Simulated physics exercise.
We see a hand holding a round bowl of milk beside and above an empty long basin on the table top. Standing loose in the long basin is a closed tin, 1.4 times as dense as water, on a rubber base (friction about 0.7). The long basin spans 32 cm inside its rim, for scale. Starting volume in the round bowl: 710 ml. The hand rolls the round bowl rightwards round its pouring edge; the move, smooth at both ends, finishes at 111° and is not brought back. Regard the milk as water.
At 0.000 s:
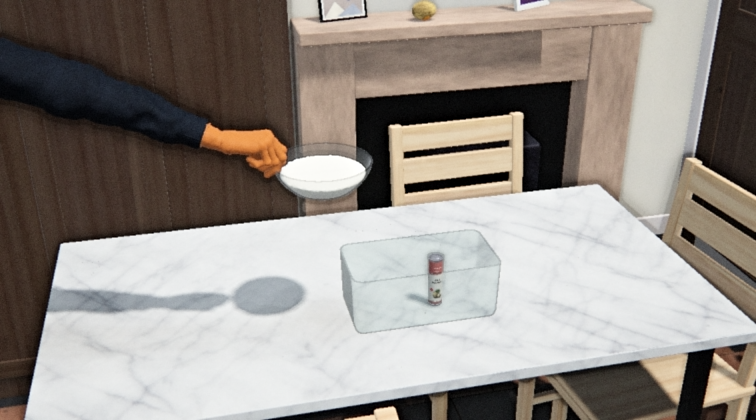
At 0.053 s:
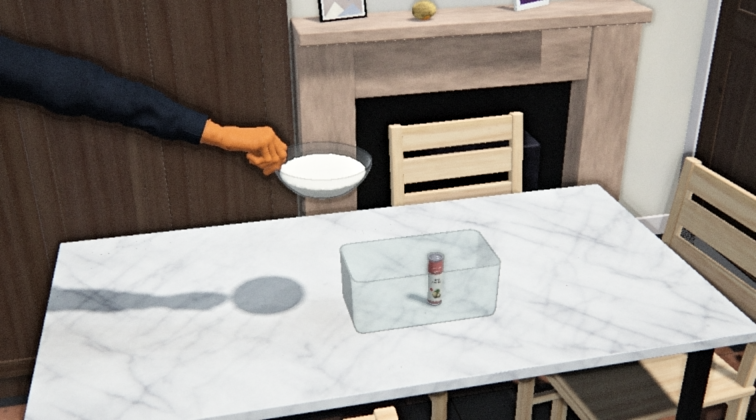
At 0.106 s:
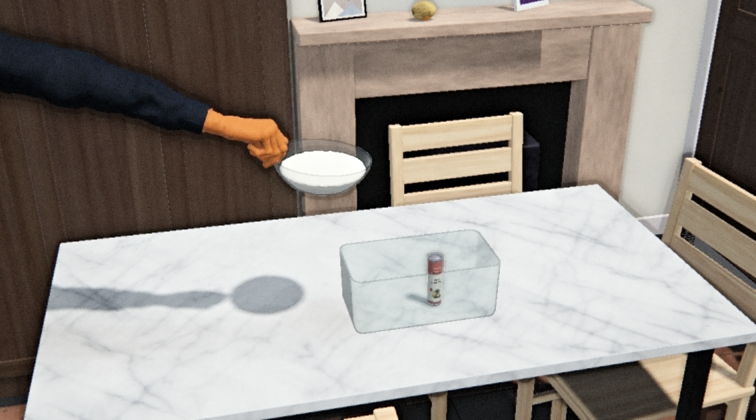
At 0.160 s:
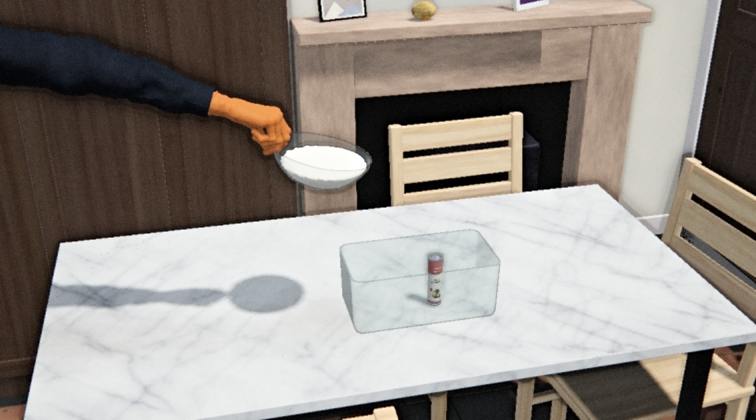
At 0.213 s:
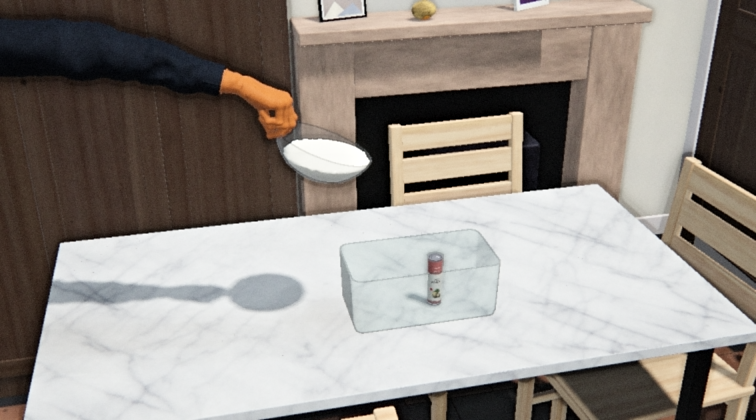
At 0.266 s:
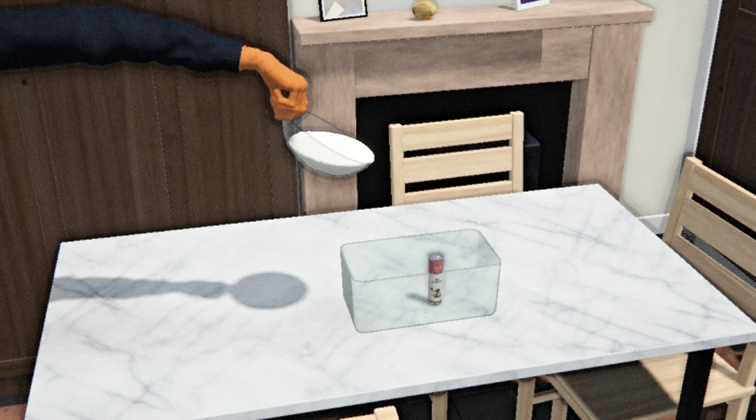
A room with a white marble-patterned table in front of a pale fireplace is seen from a fixed, raised viewpoint. An orange hand in a dark sleeve holds a clear round bowl of white liquid above the table's left side, beside an empty see-through basin containing a small red-topped tin, with wooden chairs around. The hand rises slightly and rolls the bowl rightwards, gently at first, into a clear slant.
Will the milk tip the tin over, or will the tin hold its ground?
It holds its ground.
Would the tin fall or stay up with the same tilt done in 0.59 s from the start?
Well, the tin simply holds firm.
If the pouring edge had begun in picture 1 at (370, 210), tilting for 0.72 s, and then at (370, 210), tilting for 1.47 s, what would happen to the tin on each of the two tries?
In the first try it comes down; in the second it remains standing.
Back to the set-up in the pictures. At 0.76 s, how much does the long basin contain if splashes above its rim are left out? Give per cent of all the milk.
I'd put it at roughly 96 per cent.
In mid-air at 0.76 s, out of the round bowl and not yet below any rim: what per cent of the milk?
Close to 4 %.
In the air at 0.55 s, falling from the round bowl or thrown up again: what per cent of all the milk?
Roughly 88 percent.
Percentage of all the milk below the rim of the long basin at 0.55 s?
The basin holds roughly 6 in a hundred parts at that moment.
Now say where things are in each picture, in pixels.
The first frame shows tilt 0°; pouring edge (371, 157); surface from (279, 175) to (364, 167); the long basin's rim runs from (346, 264) to (490, 247); the tin's top is at (436, 259).
The second frame shows tilt 1°; pouring edge (370, 157); surface from (279, 173) to (364, 165).
The third frame shows tilt 6°; pouring edge (370, 157); surface from (279, 169) to (364, 163).
The fourth frame shows tilt 13°; pouring edge (370, 157); surface from (280, 162) to (365, 159).
The fifth frame shows tilt 22°; pouring edge (369, 157); surface from (283, 152) to (367, 154).
The sixth frame shows tilt 33°; pouring edge (370, 157); surface from (288, 142) to (359, 148); 3 per cent is over the edge.
Then, 0.55 s in, the tilt is 97° and 6 per cent is still to pour; the tin stands where it began.
Then, 0.76 s in, the tilt is 111° and 0 per cent is still to pour; the tin stands where it began.
Then, 0.98 s in, the tilt is 111° and 0 per cent is still to pour; the tin stands where it began.
Then, 1.22 s in, the tilt is 111° and 0 per cent is still to pour; the tin stands where it began.
Finally, the tin stands where it began.
